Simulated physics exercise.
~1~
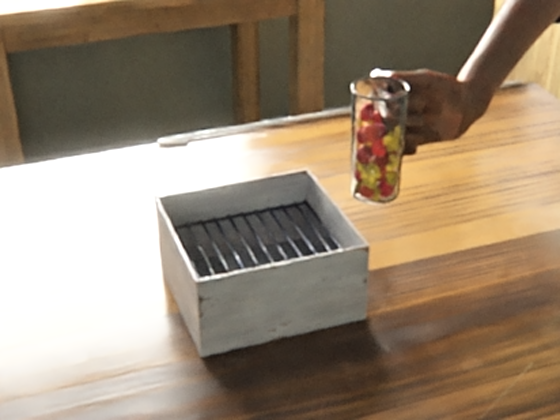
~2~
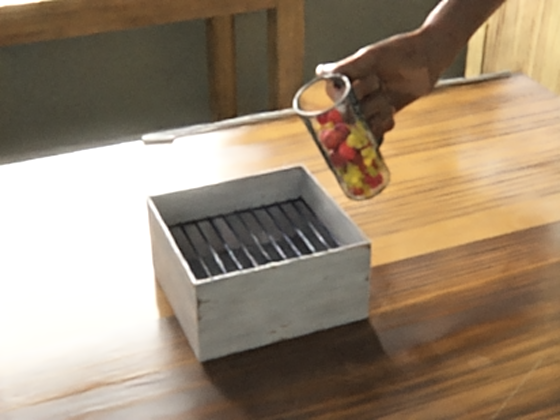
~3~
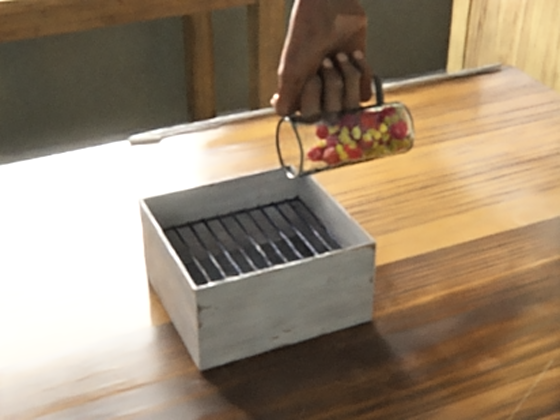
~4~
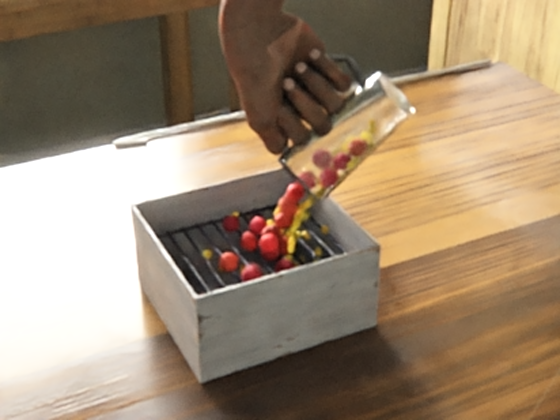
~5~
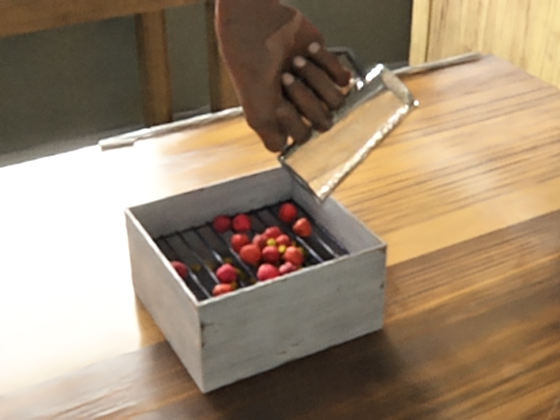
A hand held a clear glass of red and yellow pieces over a pale box with a dark wire rack, then tipped it until it emptied, and the red ones stayed on the wires while nearly all the yellow ones dropped through.
